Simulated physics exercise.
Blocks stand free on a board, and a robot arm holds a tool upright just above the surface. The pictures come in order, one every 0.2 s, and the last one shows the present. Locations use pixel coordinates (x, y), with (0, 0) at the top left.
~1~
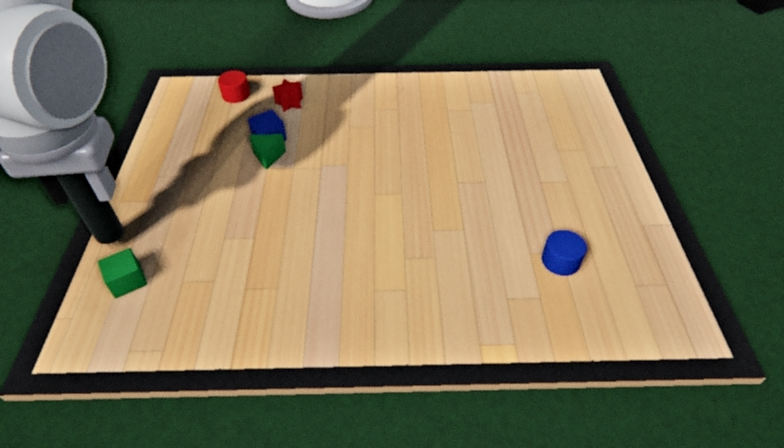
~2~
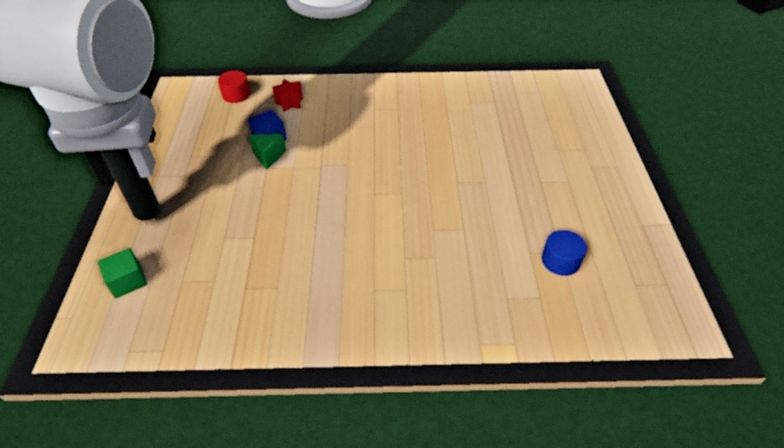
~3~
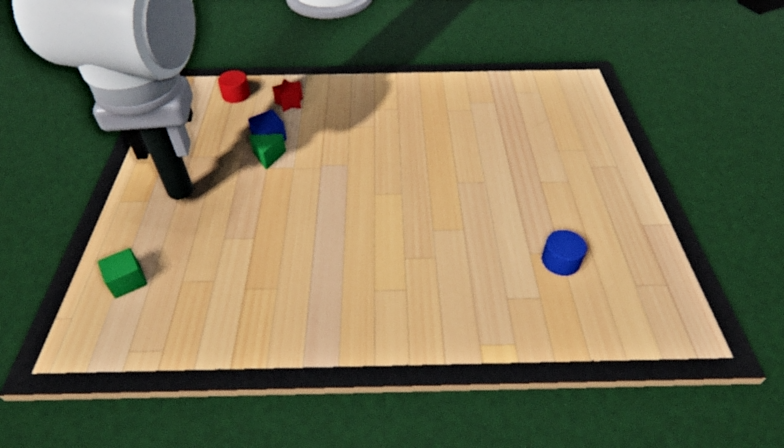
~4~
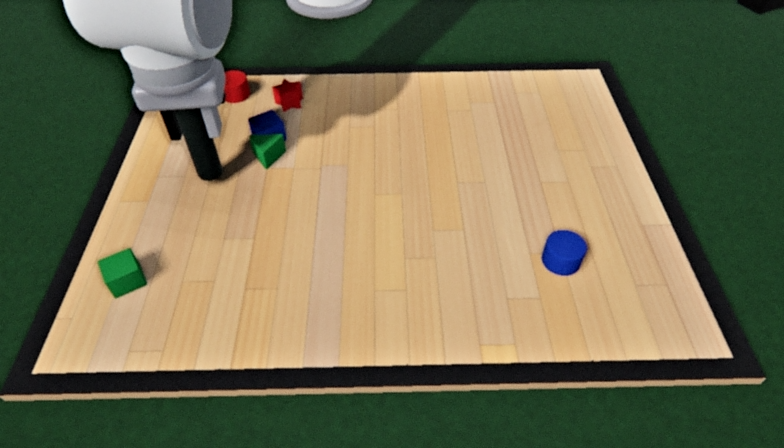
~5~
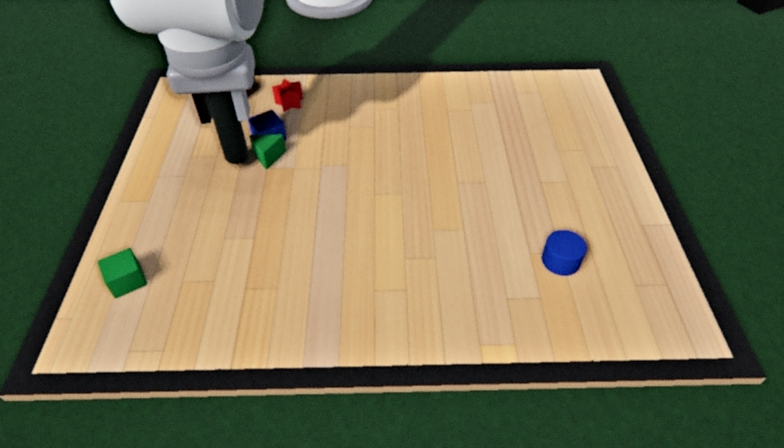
In the video, a robot arm moves a dark upright tool from the left edge of a wooden board up and to the right, nearing a blue block and a green block, while all the blocks stay still.
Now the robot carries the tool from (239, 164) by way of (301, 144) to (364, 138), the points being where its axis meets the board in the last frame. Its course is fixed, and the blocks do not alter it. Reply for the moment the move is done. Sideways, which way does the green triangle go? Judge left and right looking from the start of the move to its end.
It goes toward the right-hand side.
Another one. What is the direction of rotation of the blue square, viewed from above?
Verdict: Counterclockwise.
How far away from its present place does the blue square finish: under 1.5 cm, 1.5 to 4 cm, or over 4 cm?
Displacement: 1.5 to 4 cm.
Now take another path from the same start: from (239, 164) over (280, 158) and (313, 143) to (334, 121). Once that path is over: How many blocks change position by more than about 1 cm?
There will be one block displaced.
On the path given first. One third of the way, tool (279, 142); green triangle (300, 131), turned 20° clockwise; blue square (273, 114), turned 45° anticlockwise.
Two thirds of the way, tool (321, 135); green triangle (341, 129), turned 65° clockwise; blue square (275, 113), turned 60° anticlockwise.
At the end, tool (364, 131); green triangle (372, 134), turned 100° clockwise; blue square (275, 113), turned 60° anticlockwise; red star not moved.
